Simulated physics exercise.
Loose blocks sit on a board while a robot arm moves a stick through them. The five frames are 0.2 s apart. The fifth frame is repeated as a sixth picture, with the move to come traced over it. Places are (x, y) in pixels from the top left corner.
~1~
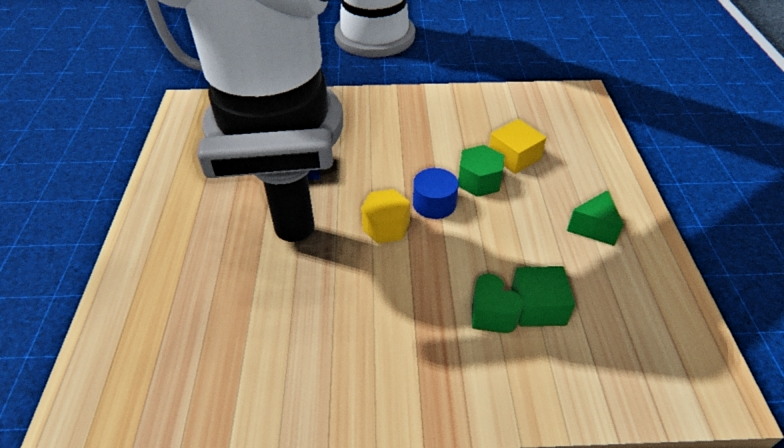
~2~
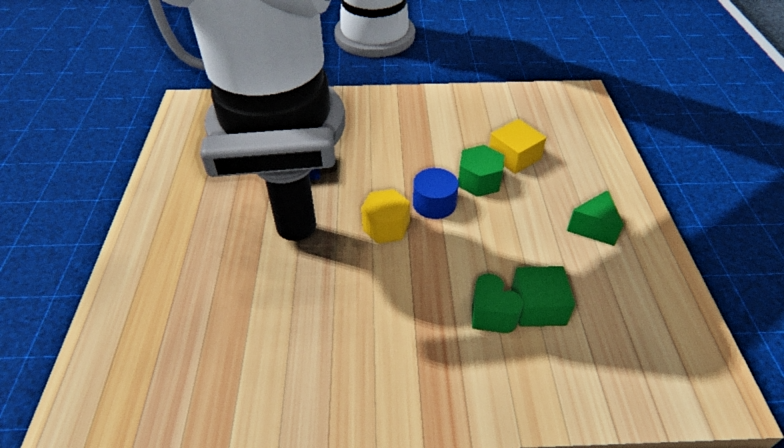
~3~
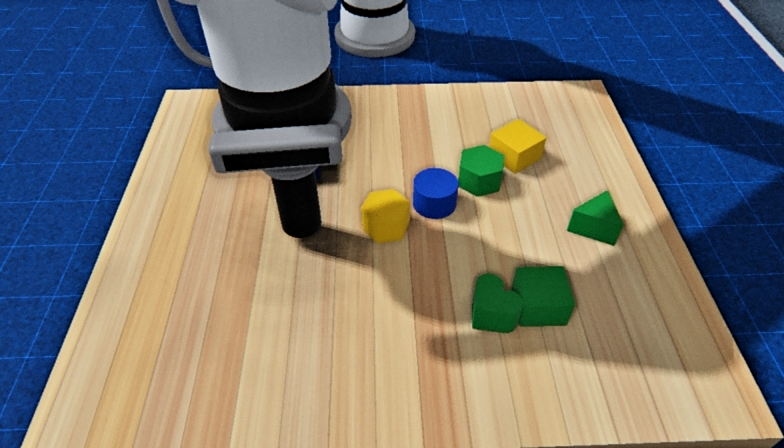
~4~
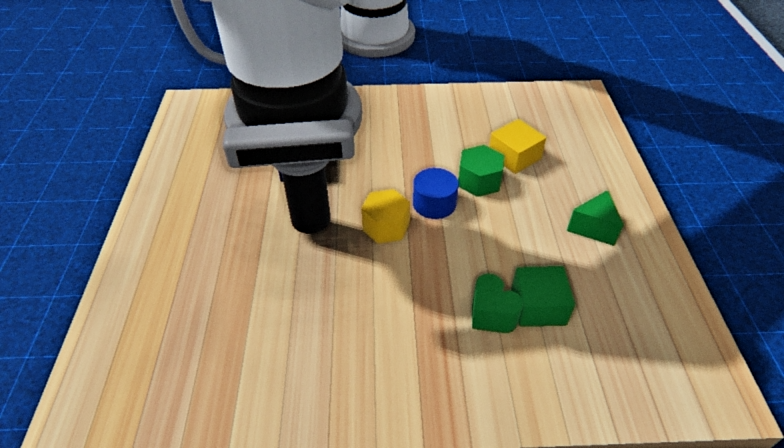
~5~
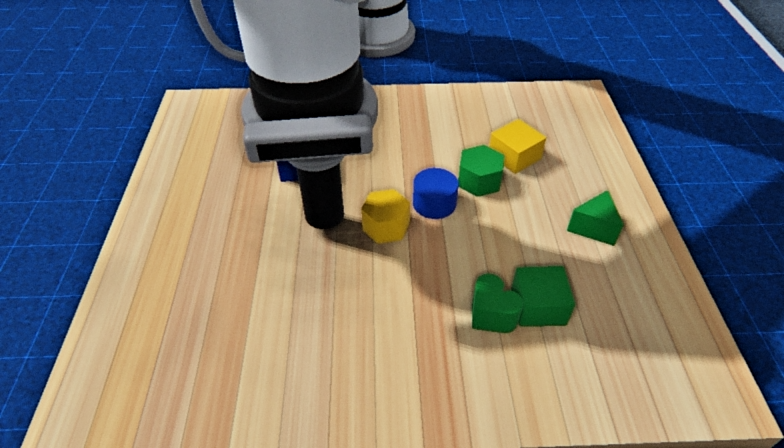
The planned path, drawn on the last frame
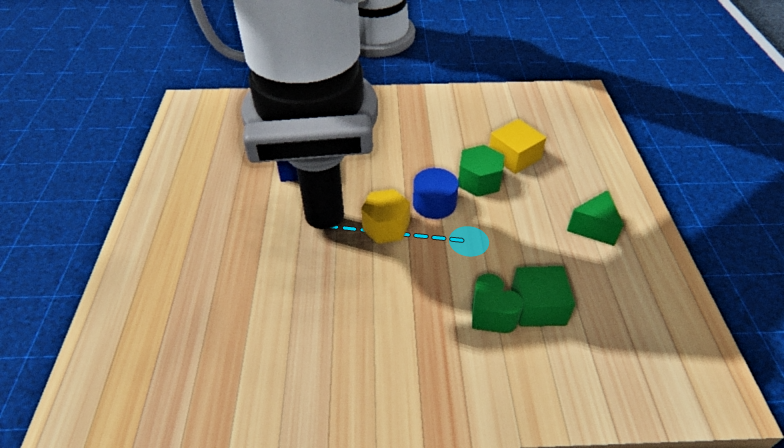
On a wooden board over a blue floor, a robot arm holds a black stick upright, left of scattered yellow, blue and green blocks. The arm shifts the stick a short way right and slightly back, closing toward the nearest yellow block, while the blocks stay still.
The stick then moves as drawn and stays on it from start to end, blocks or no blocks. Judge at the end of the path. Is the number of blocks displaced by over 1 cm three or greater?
I believe so.
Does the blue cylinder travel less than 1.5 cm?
I expect not.
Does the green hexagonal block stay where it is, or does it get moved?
Once the stick is done, the green hexagonal block is in a new spot.
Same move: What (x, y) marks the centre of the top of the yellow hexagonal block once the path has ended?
My prediction: (495, 196).
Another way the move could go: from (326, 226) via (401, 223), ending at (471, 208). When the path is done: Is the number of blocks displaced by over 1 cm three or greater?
It seems so.
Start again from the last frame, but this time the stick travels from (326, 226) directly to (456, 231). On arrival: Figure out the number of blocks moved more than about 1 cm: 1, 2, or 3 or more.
Count: Three or more.
Drawn move, from (326, 226) to (469, 241).
What follows on the original path. One third of the way, stick (374, 221); yellow hexagonal block (417, 204), turned 15° anticlockwise; blue cylinder (442, 179).
Two thirds of the way, stick (421, 226); yellow hexagonal block (460, 203), turned 45° anticlockwise; blue cylinder (456, 172); green hexagonal block (487, 153), turned 20° clockwise.
At the end, stick (471, 231); yellow hexagonal block (495, 196), turned 85° anticlockwise; blue cylinder (457, 171); green hexagonal block (488, 152), turned 25° clockwise; green heart still.
